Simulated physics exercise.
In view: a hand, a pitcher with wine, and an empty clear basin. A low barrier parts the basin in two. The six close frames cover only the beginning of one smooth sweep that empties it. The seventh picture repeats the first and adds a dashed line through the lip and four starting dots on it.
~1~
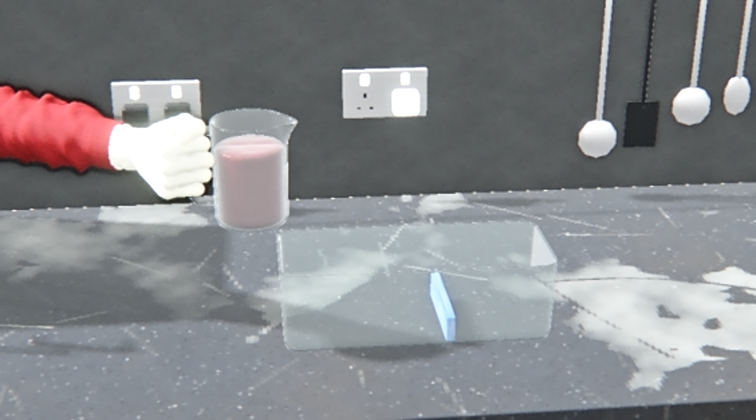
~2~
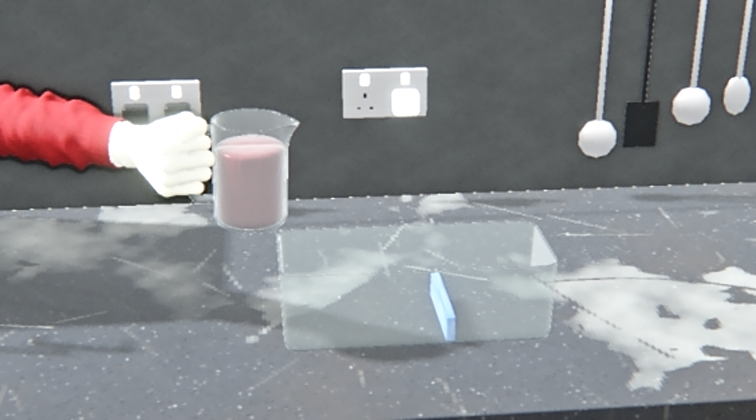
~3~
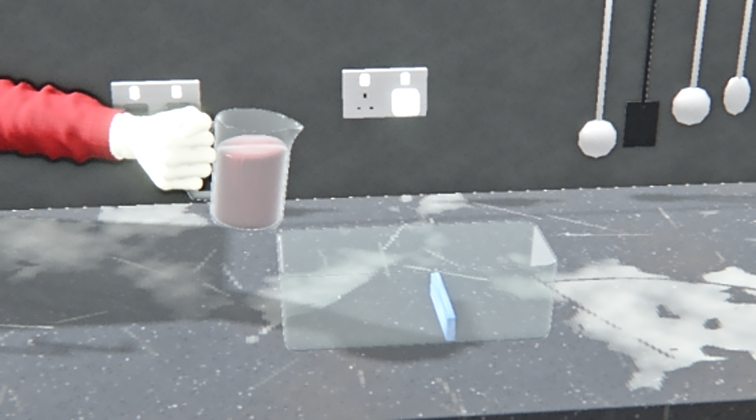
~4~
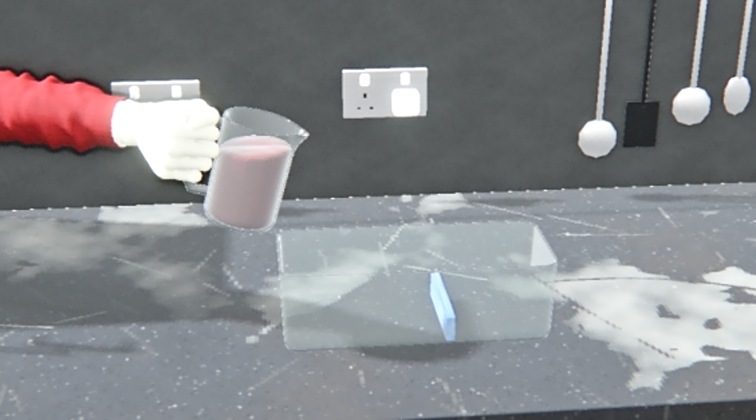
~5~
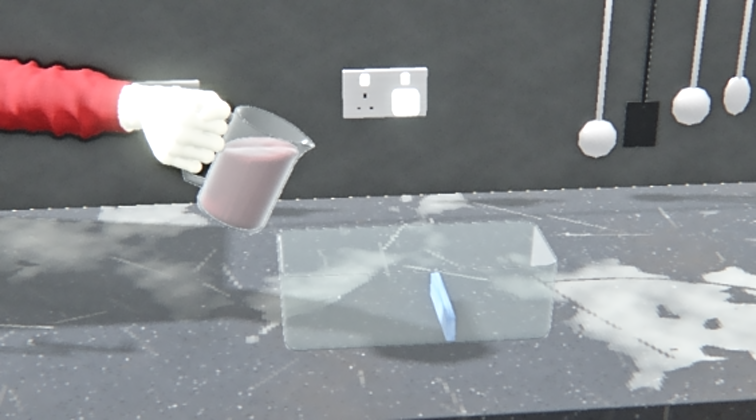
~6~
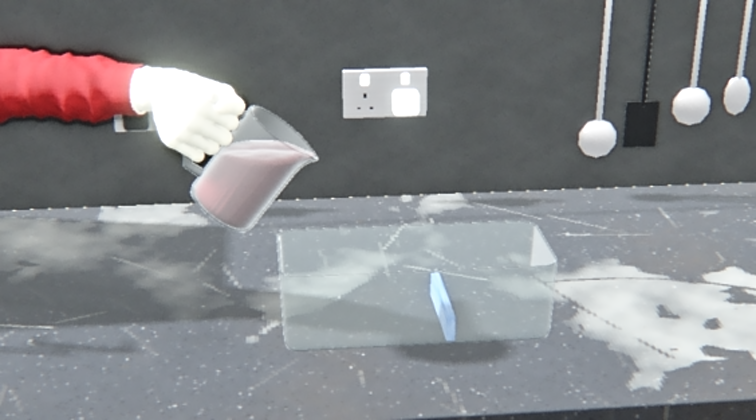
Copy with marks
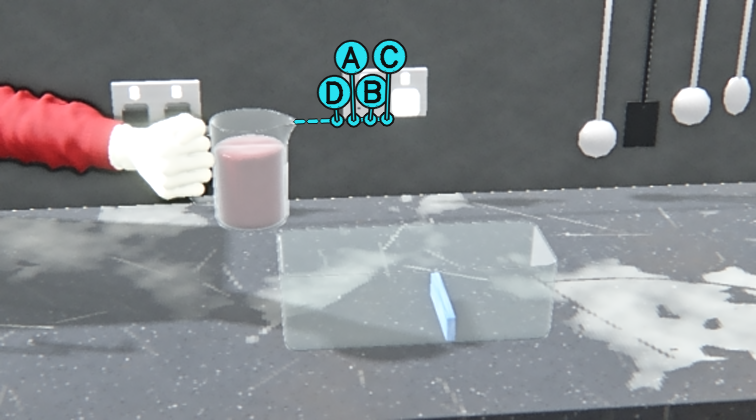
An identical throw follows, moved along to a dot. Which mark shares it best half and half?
Choose C.
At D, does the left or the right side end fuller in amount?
The left side.
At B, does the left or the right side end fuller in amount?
The left one.
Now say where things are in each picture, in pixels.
The first frame shows upright, lip at (295, 121); basin from (284, 348) to (549, 335); top of the wall at (443, 294); nothing has left yet.
The second frame shows upright, lip at (297, 123); nothing has left yet.
The third frame shows tipped about 7°, lip at (301, 127); nothing has left yet.
The fourth frame shows tipped about 15°, lip at (307, 134); nothing has left yet.
The fifth frame shows tipped about 25°, lip at (313, 144); nothing has left yet.
The sixth frame shows tipped about 38°, lip at (317, 157); nothing has left yet.
In cyan, A at (353, 120); B at (370, 119); C at (386, 119); D at (337, 120).
Choosing A, about 90 % ends left of the wall and 8 % right of it; 3 % is lost outside.
Choosing B, about 88 % ends left of the wall and 11 % right of it.
Choosing C, about 47 % ends left of the wall and 52 % right of it.
Choosing D, about 90 % ends left of the wall and 8 % right of it.
